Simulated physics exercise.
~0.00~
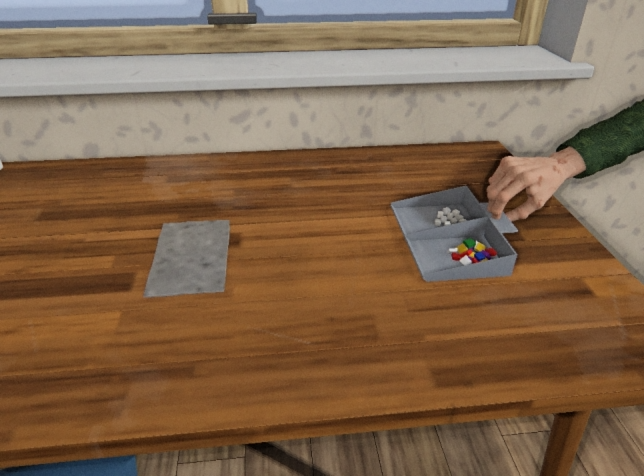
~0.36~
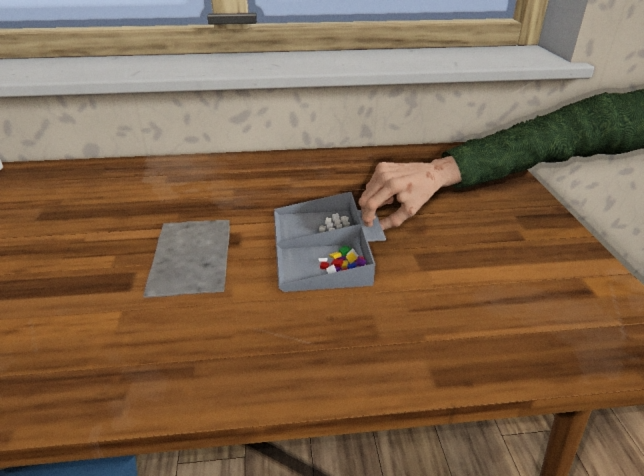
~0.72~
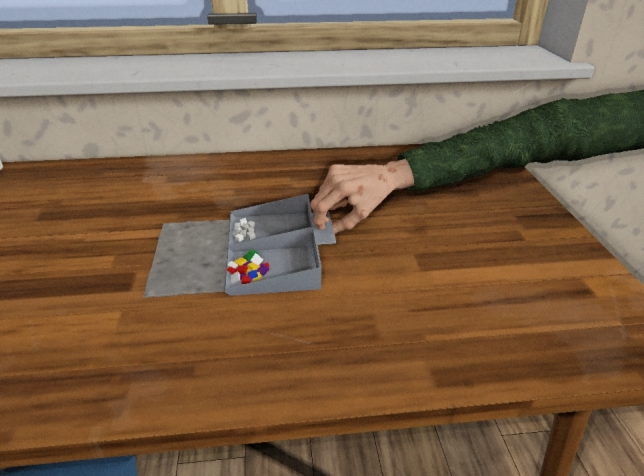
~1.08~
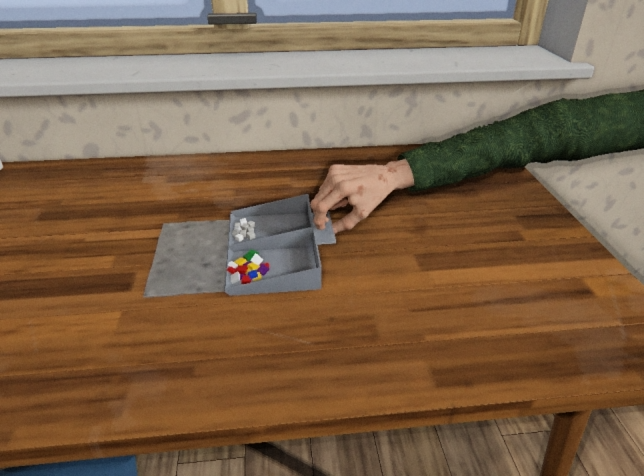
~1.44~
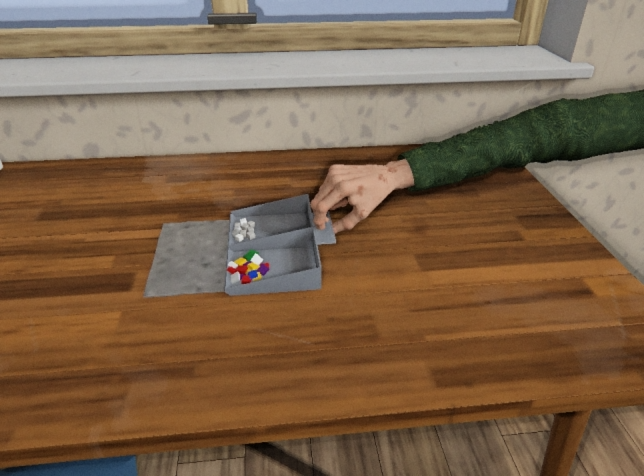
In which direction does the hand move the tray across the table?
The hand moves the tray to the left, towards the grey slab.
